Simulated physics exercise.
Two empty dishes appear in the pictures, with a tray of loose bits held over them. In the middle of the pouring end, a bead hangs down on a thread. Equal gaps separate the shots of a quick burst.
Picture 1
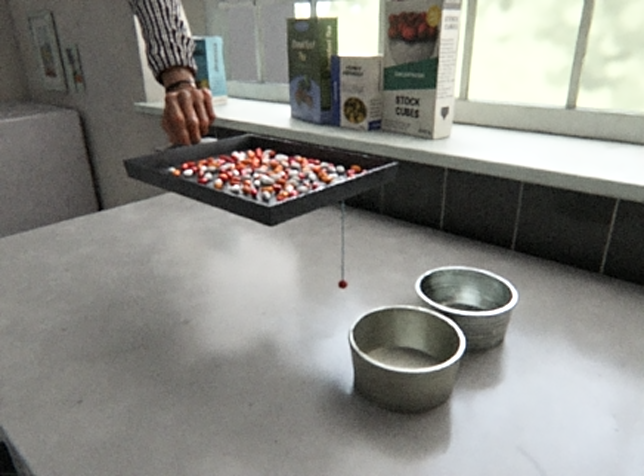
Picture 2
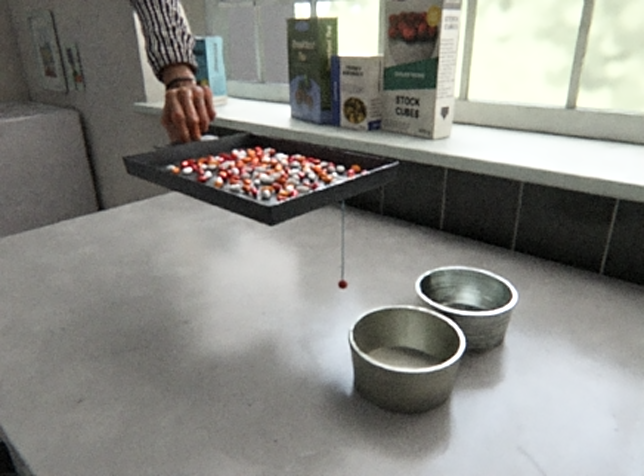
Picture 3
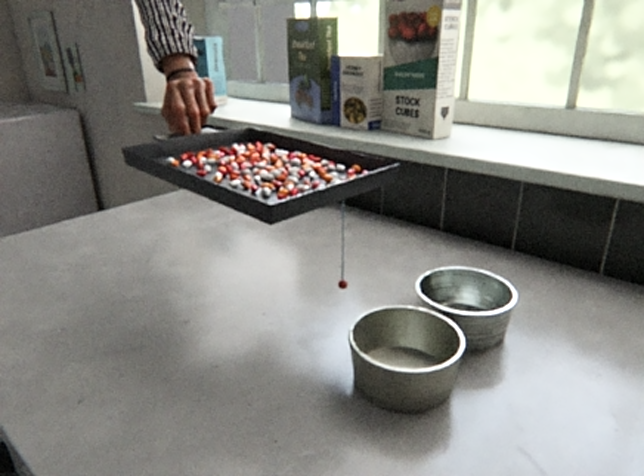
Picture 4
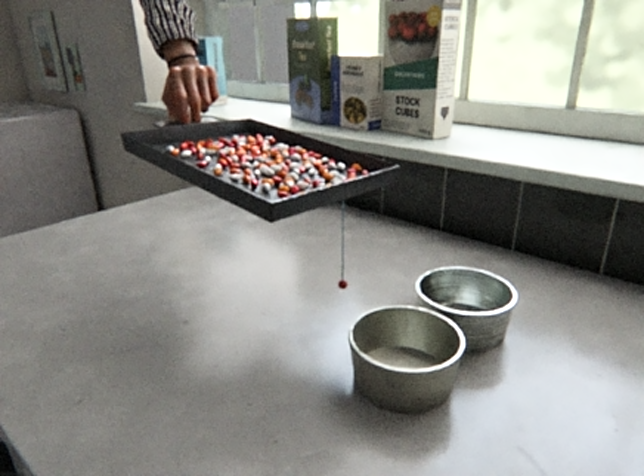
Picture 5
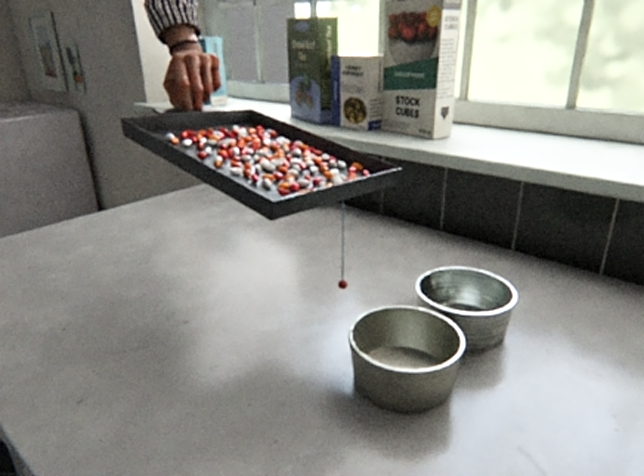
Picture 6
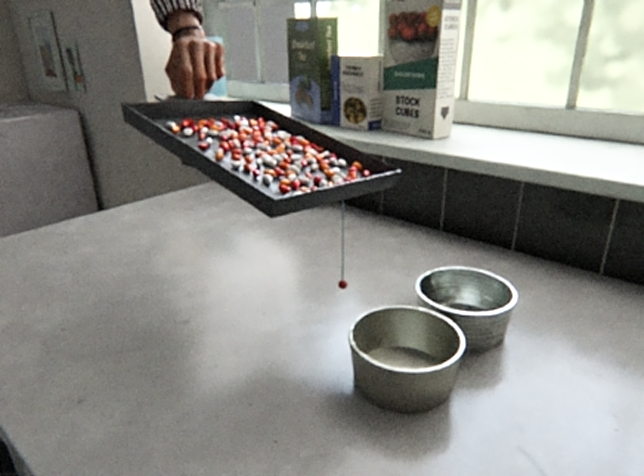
A dark, shallow tray of red, orange and white jelly beans is held above a grey kitchen counter, seen from slightly above by a still camera. Two empty silvery metal dishes sit at right below a red bead on a thread, with boxes on the windowsill behind. The hand at the tray's far left raises that side, gradually tilting it slightly toward the lower right.
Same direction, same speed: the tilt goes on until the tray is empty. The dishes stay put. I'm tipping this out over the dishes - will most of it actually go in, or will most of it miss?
Most of it will miss.
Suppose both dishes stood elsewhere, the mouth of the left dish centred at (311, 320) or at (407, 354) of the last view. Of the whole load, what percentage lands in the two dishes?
Trial 1 near 80 percent, trial 2 near 10 percent.
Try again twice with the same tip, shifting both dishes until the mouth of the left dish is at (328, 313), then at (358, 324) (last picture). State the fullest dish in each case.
In turn: The right-side dish; the right-side dish.
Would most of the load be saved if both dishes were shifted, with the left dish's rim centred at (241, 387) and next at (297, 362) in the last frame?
For the two tries in order: Not as much as half, not as much as half.
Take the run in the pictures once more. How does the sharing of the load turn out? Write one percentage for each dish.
Per hundred pieces: Left dish roughly 10, right dish roughly 10.
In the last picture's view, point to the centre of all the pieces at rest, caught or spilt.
It settles centred around (396, 319).
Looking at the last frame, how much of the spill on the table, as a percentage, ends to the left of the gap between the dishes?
Near 90 per cent.
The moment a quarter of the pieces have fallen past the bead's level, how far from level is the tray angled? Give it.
It is at around 110 degrees by then.
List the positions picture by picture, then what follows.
Corners of the pouring end (270, 205) and (395, 162), level; middle of the load (260, 172), jelly beans; left dish (453, 376); right dish (508, 321); bead on its thread (343, 284), in the first frame.
Corners of the pouring end (270, 204) and (395, 162), level; middle of the load (260, 170), in the second frame.
Corners of the pouring end (271, 203) and (396, 164), tipped barely, lowest at the right corner; middle of the load (260, 166), in the third frame.
Corners of the pouring end (272, 201) and (397, 166), tipped a little, lowest at the right corner; middle of the load (260, 160), in the fourth frame.
Corners of the pouring end (274, 199) and (397, 168), tipped a little, lowest at the right corner; middle of the load (261, 154), in the fifth frame.
Corners of the pouring end (275, 197) and (398, 170), tipped a little, lowest at the right corner; middle of the load (262, 147); left dish (453, 376); right dish (508, 321), in the sixth frame.
Just after the last frame, tray tipped steeply; almost all on the tray; just a few in the air.
A moment on, tray tipped right over; almost all on the tray; just a few in the right dish; about a tenth outside both.
Further on, tray tipped past a quarter turn; about a tenth in the left dish; about a tenth in the right dish; the larger part outside both.
When it is over, tray tipped past a quarter turn; about a tenth in the left dish; about a tenth in the right dish; the larger part outside both.
